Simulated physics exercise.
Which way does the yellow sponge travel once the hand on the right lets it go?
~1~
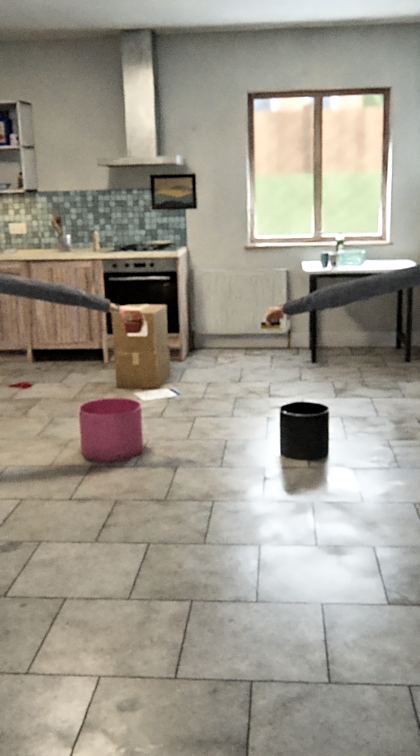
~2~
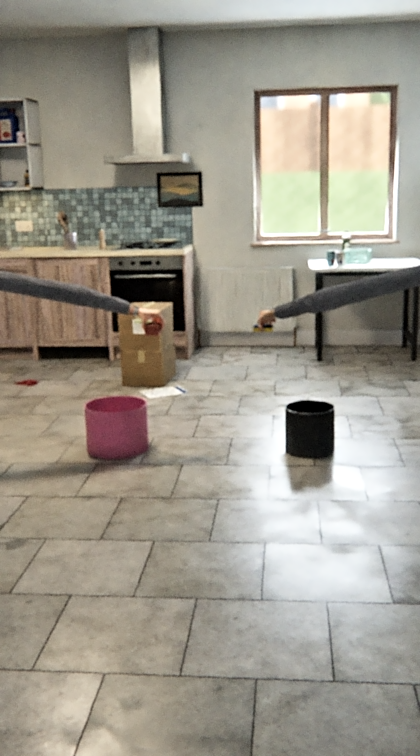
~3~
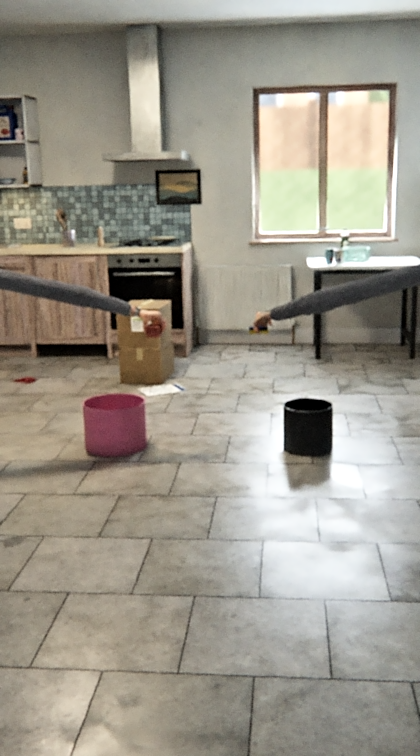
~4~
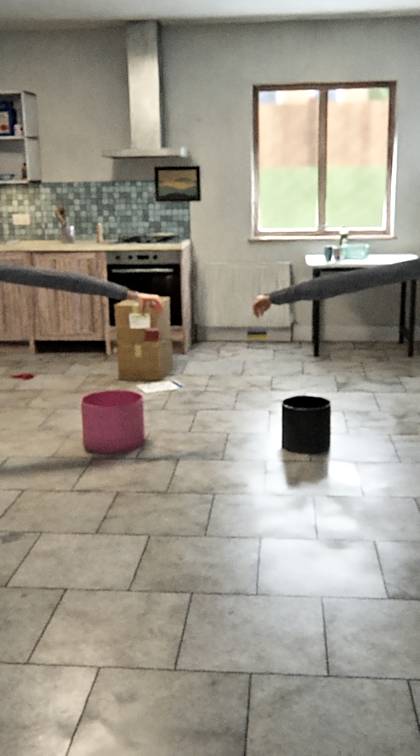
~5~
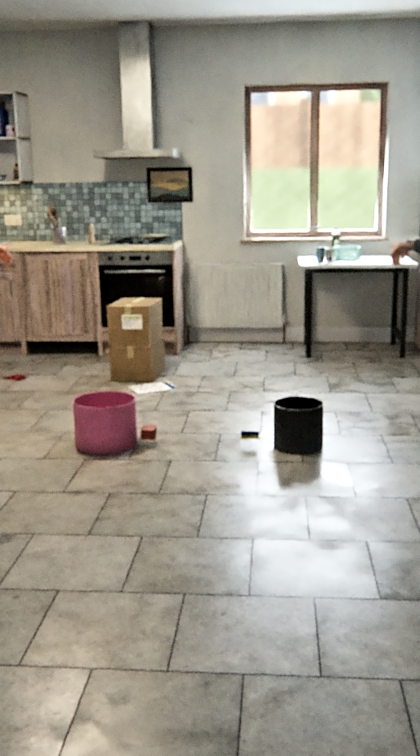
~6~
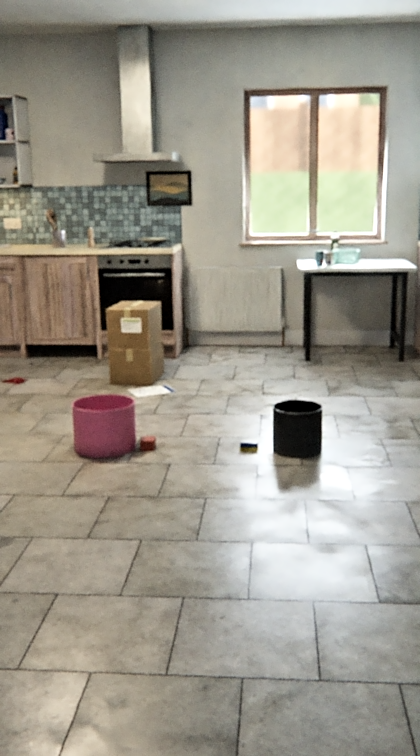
It moves down, dropping to the floor beside the black bin.
